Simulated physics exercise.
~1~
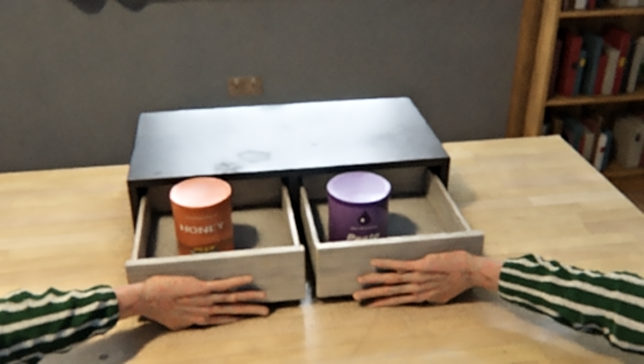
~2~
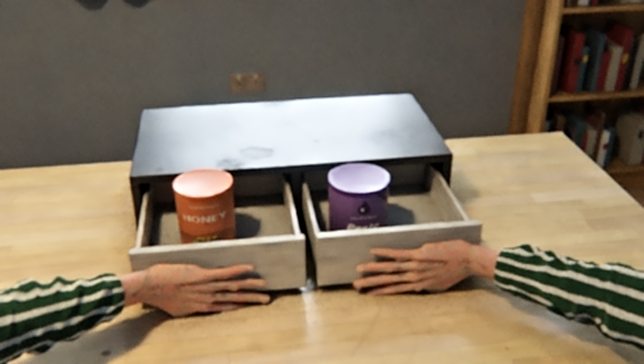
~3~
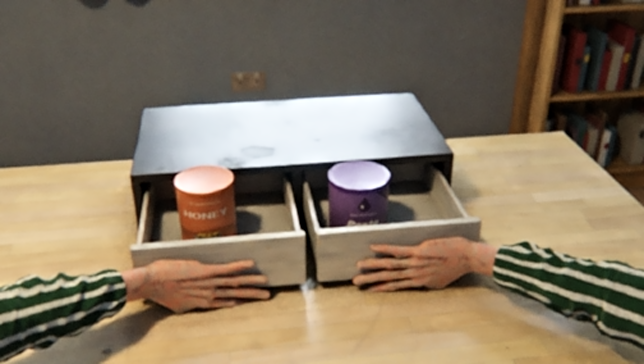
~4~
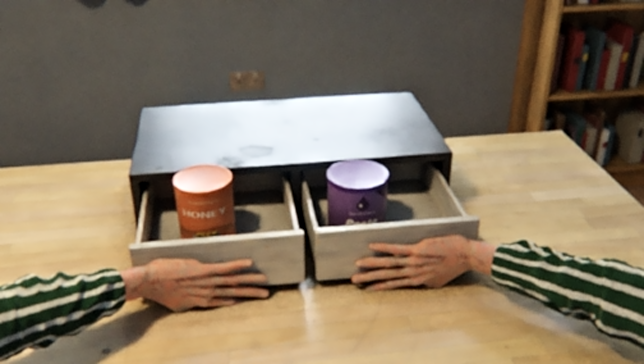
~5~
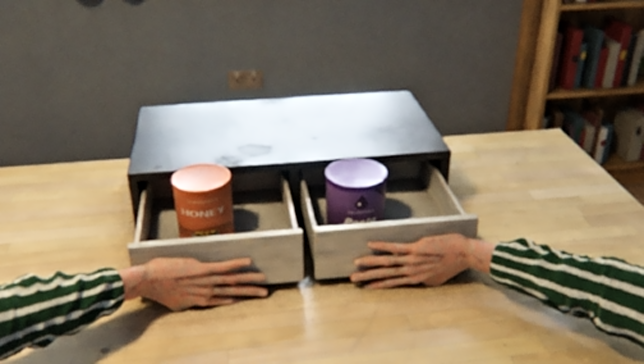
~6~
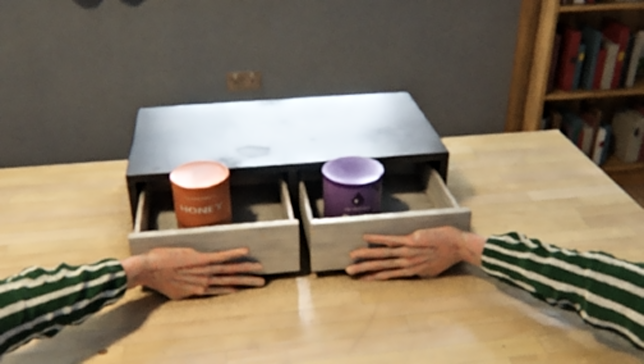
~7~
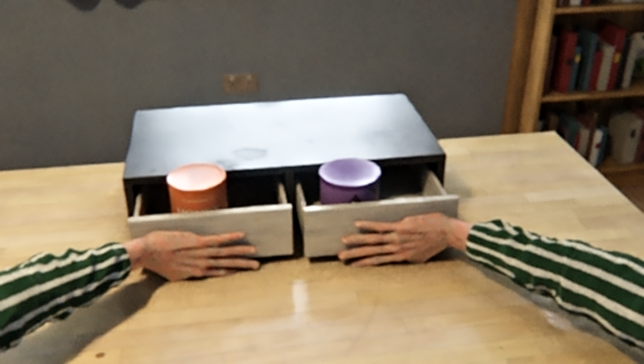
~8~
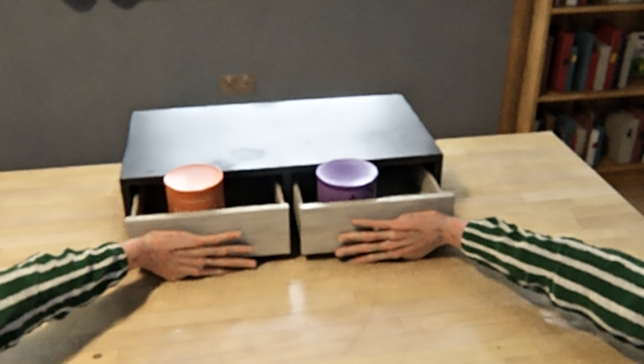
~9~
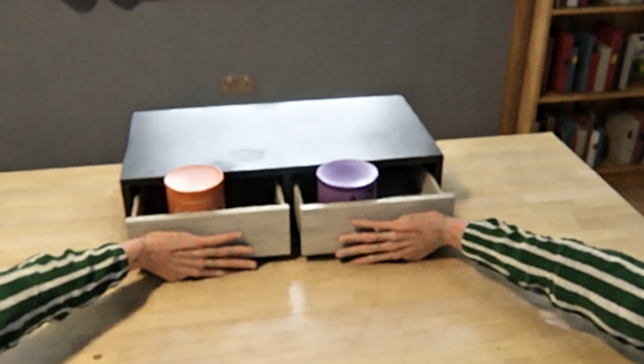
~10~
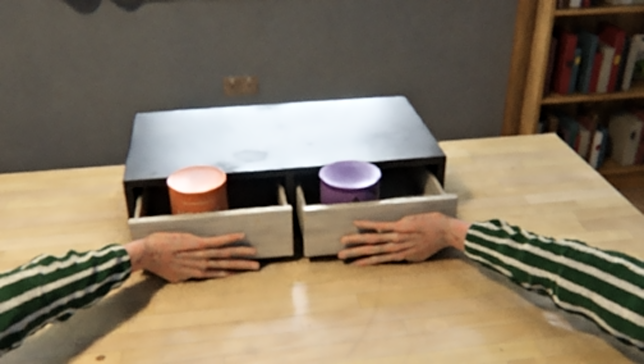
In the video, two hands in striped sleeves push the open drawers of a small dark chest inward, the left holding an orange tub and the right a purple one. Both drawers slide partway in, then stop and remain partly open, with the hands still against their fronts.
